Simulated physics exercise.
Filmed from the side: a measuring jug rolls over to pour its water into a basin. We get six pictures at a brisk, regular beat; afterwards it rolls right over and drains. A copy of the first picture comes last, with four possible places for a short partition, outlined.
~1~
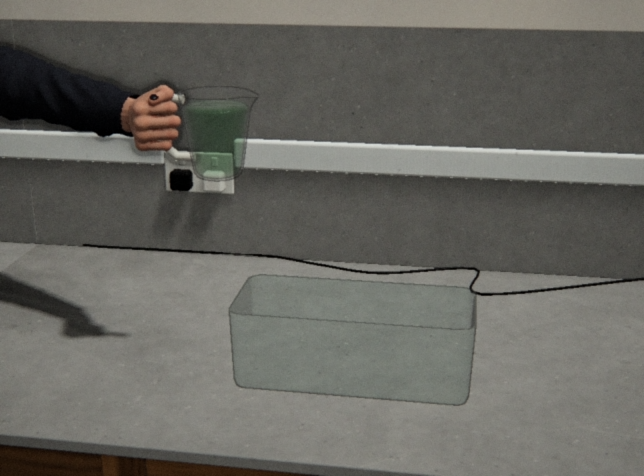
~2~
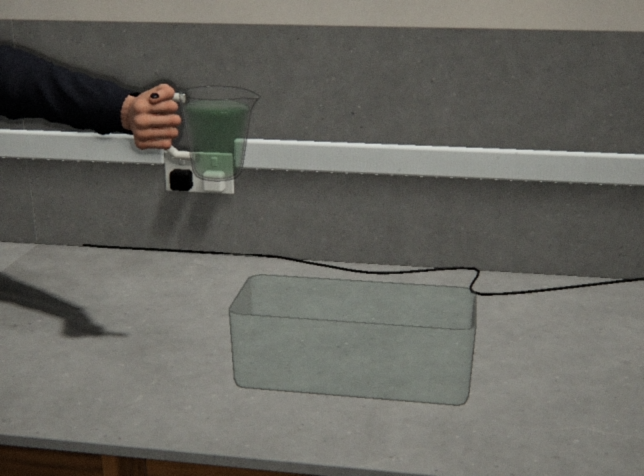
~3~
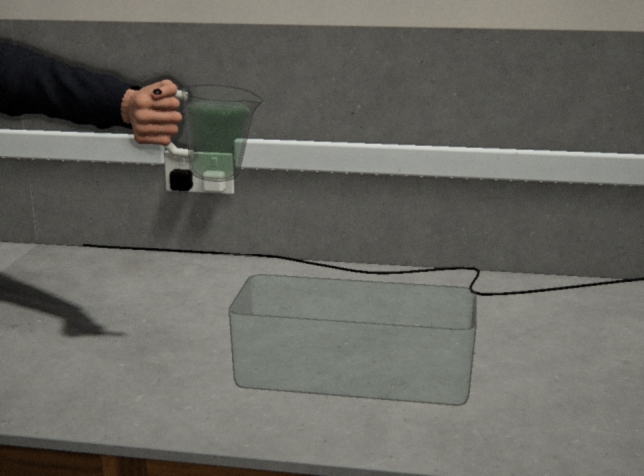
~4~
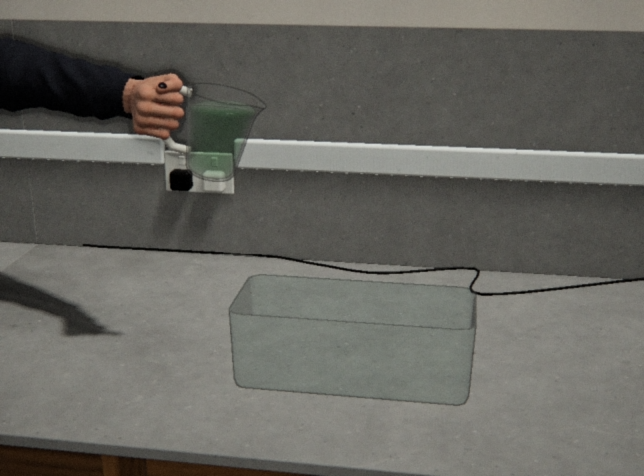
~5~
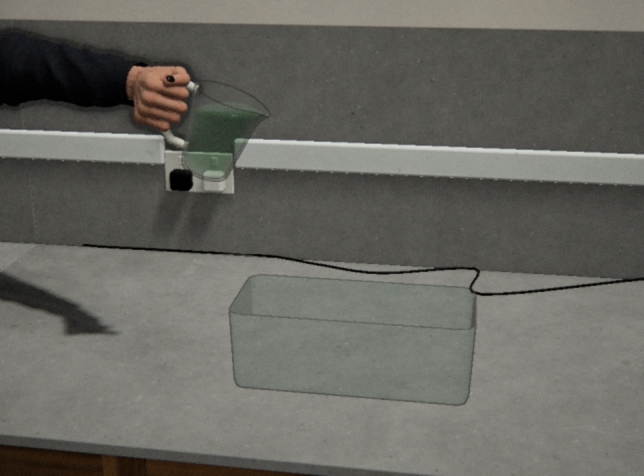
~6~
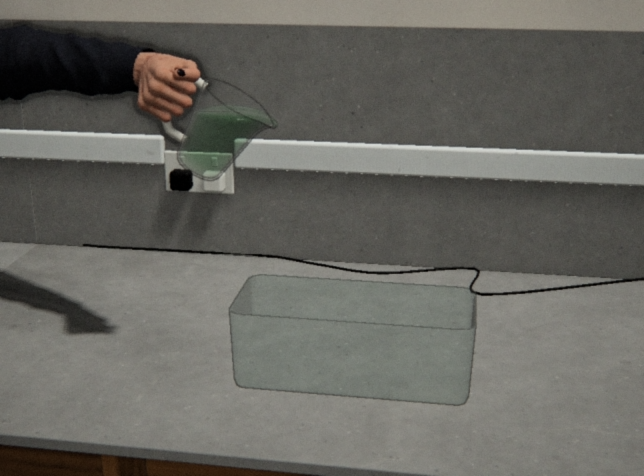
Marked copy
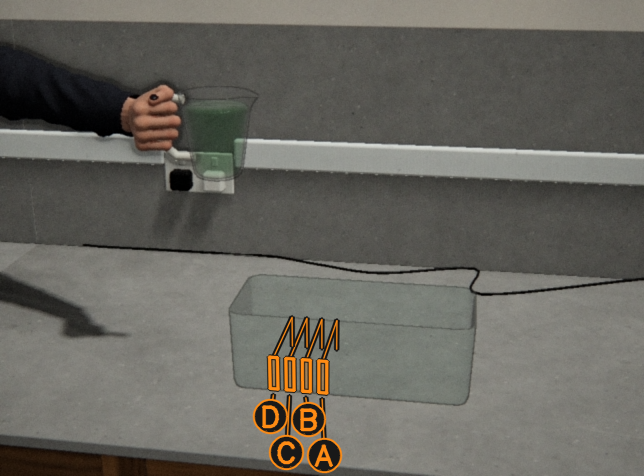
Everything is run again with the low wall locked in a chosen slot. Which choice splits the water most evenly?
The answer is place A.
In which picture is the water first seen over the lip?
In picture 6.
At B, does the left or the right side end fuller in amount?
More ends on the right.
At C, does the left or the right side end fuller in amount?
The right one.
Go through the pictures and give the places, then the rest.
Upright, lip at (257, 96); basin from (234, 384) to (469, 403); nothing has left yet, in the first frame.
Upright, lip at (258, 97); nothing has left yet, in the second frame.
Tipped about 6°, lip at (261, 101); nothing has left yet, in the third frame.
Tipped about 13°, lip at (265, 107); nothing has left yet, in the fourth frame.
Tipped about 22°, lip at (269, 115); nothing has left yet, in the fifth frame.
Tipped about 32°, lip at (272, 125); water is over the lip, down to (272, 125), in the sixth frame.
In orange, A at (322, 398); B at (305, 397); C at (289, 396); D at (273, 394).
With A, about 47 % ends left of the wall and 51 % right of it.
With B, about 6 % ends left of the wall and 93 % right of it.
With C, about 4 % ends left of the wall and 94 % right of it.
With D, about 4 % ends left of the wall and 93 % right of it; 3 % is lost outside.
